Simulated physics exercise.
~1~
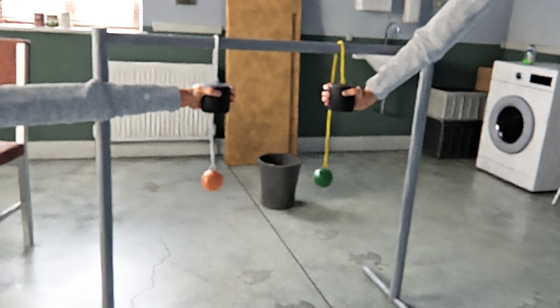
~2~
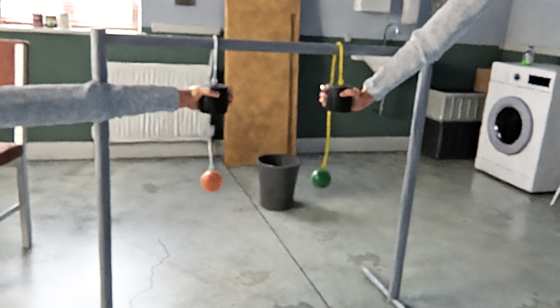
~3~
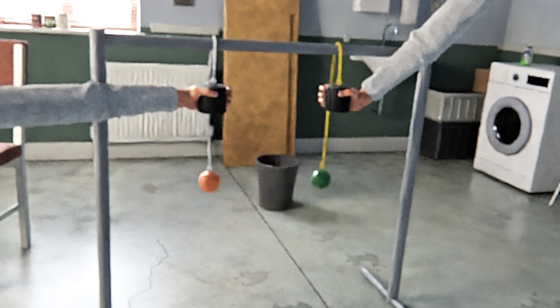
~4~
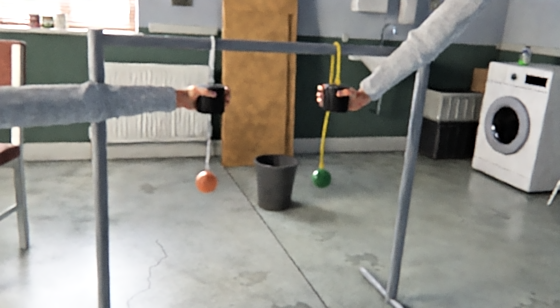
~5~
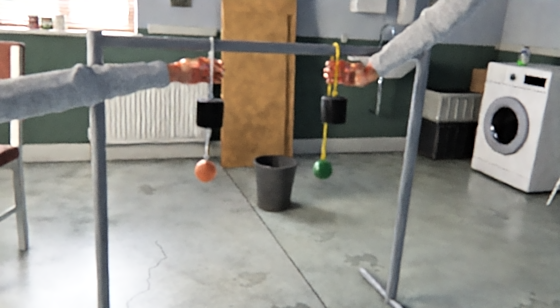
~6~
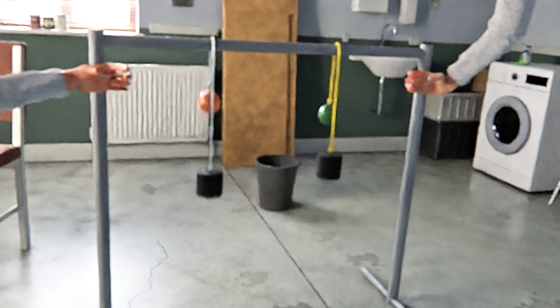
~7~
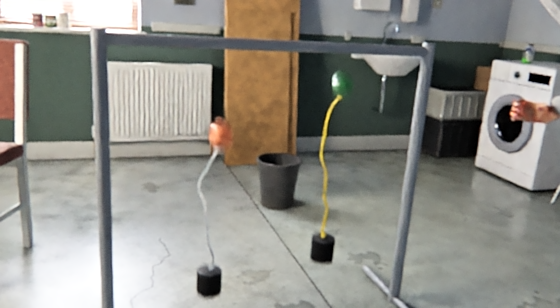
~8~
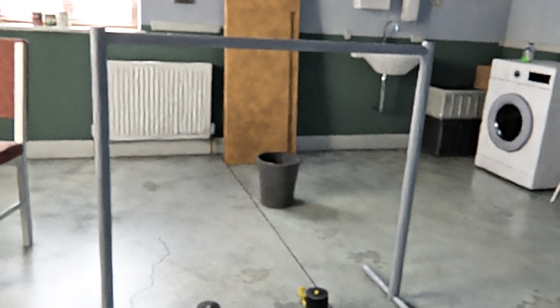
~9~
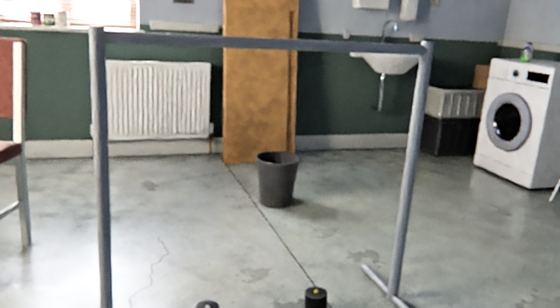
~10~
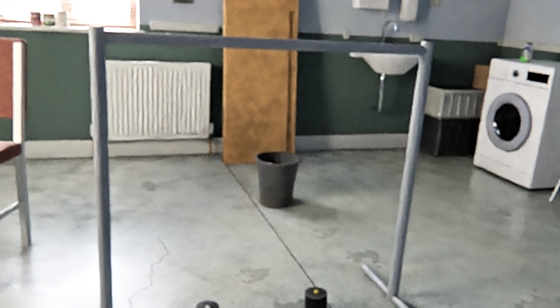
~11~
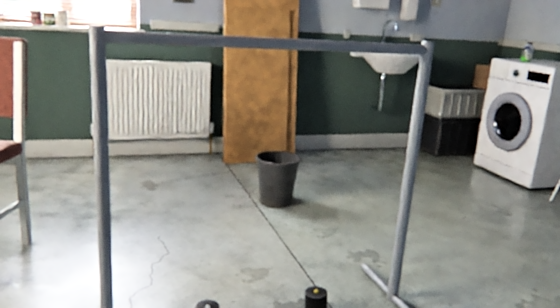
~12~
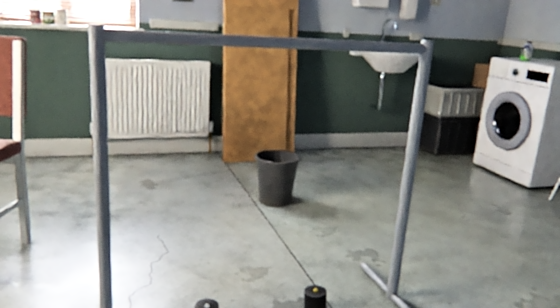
Two hands releasing black cylinders beside a hanging orange ball and green ball, the cylinders dropping to the floor and staying there.
